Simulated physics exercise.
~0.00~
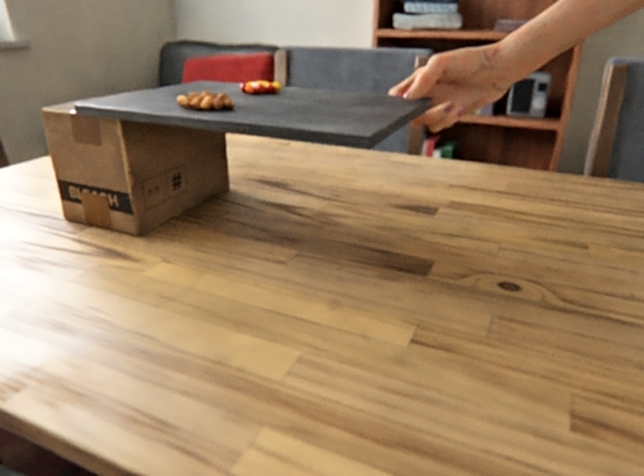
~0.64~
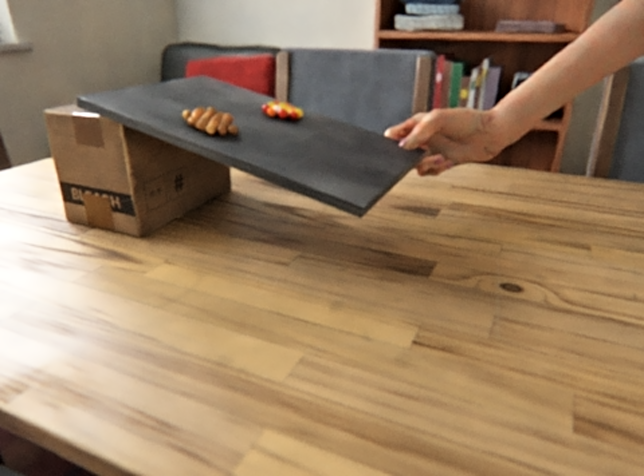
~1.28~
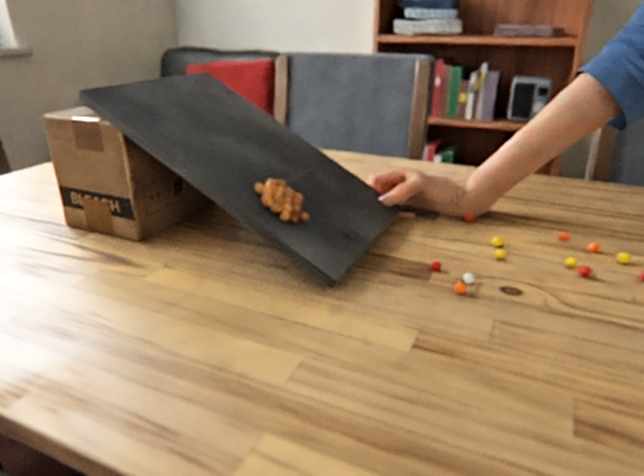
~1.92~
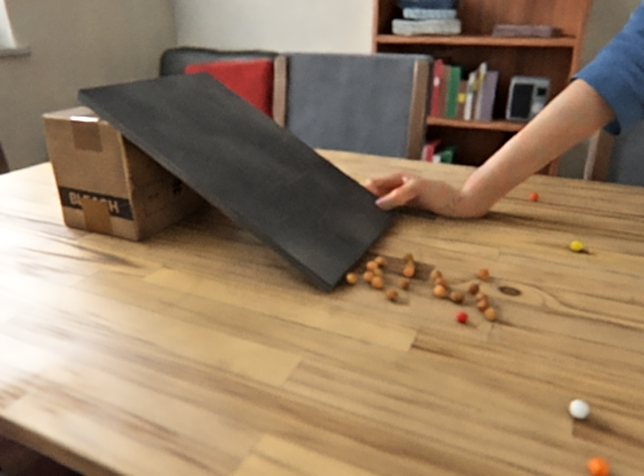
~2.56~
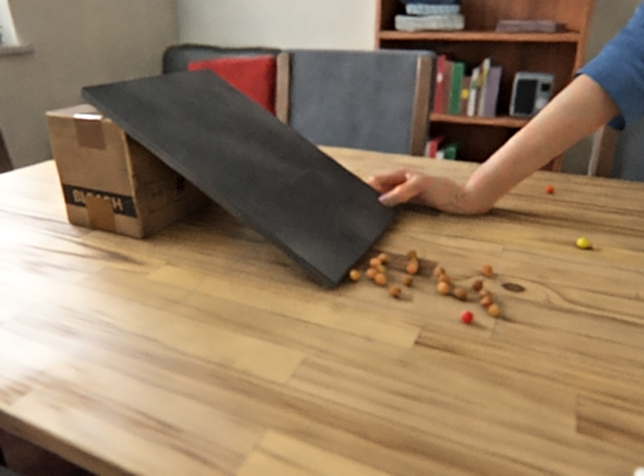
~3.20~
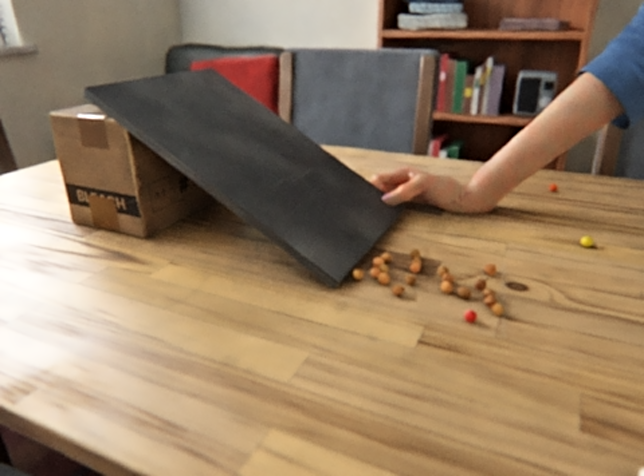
A dark board lies level, one end on a cardboard box at the left and the other held by a hand, with a brown cluster toward the front and a small red and yellow group behind. The hand lowers its end, and both groups stay put as the slope begins. As the board steepens, the colourful pieces run off and scatter rightward over the wooden table, while the brown ones remain bunched partway down. Then the brown pieces slide off too and spread just past the lower edge. Finally the board rests as a bare ramp, the brown pieces lying near its foot and the few colourful ones still in view mostly farther away.
